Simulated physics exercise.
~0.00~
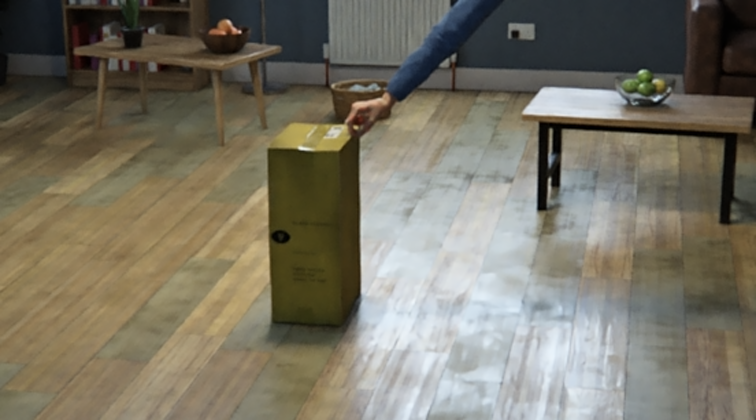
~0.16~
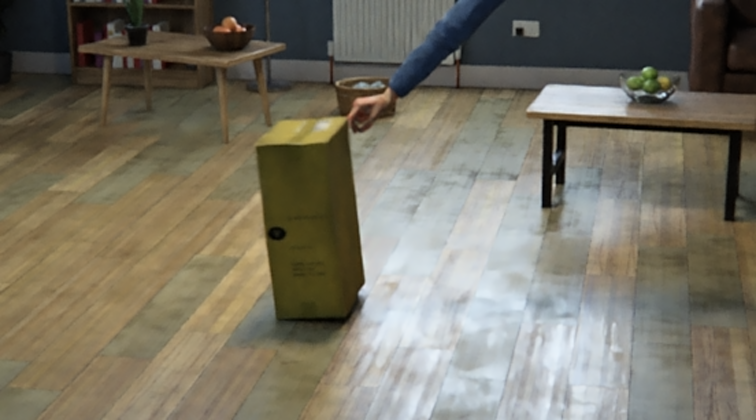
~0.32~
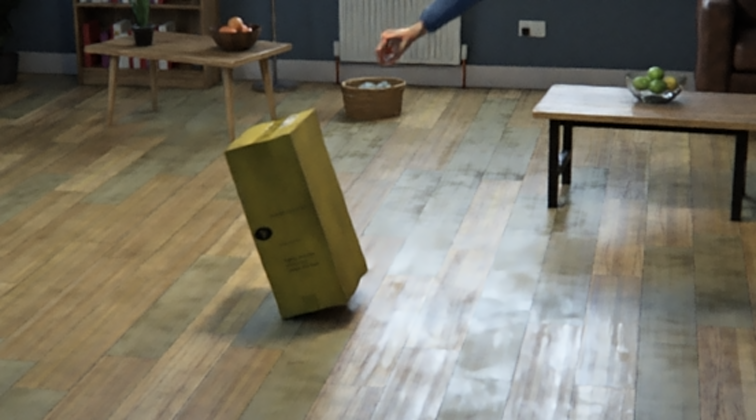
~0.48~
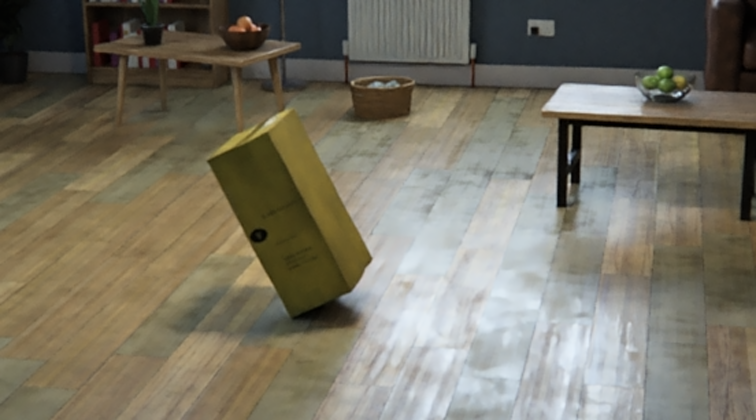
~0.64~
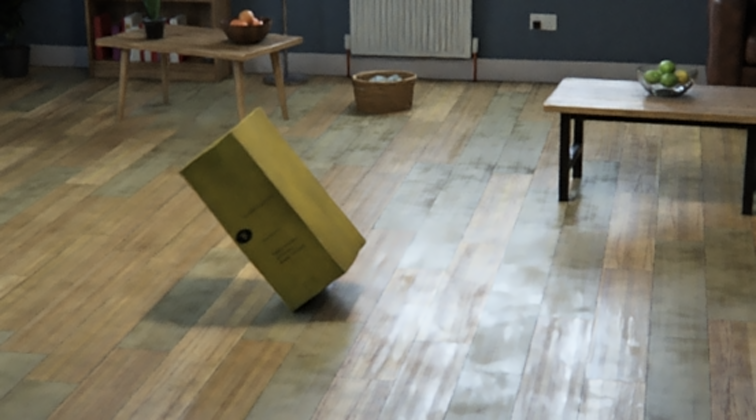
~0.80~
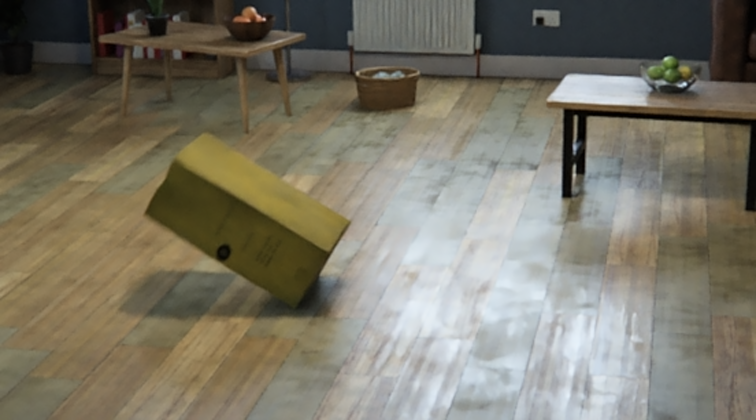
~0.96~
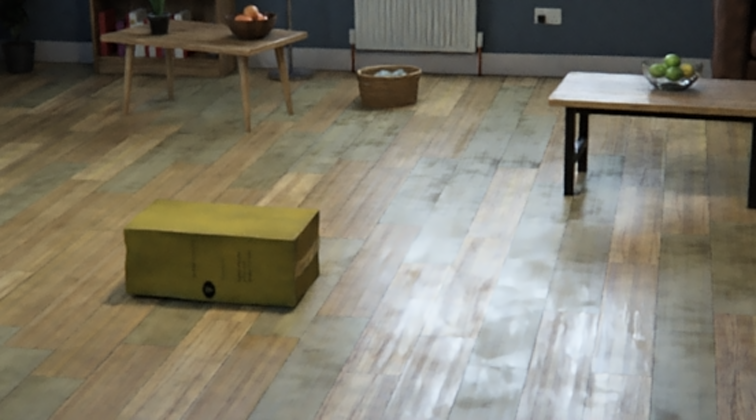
In this clip, a hand pushes a tall yellow parcel near its top on a wooden floor, then lets go and draws back out of view. The parcel leans further and further to the left until it topples over and ends up lying on its side.
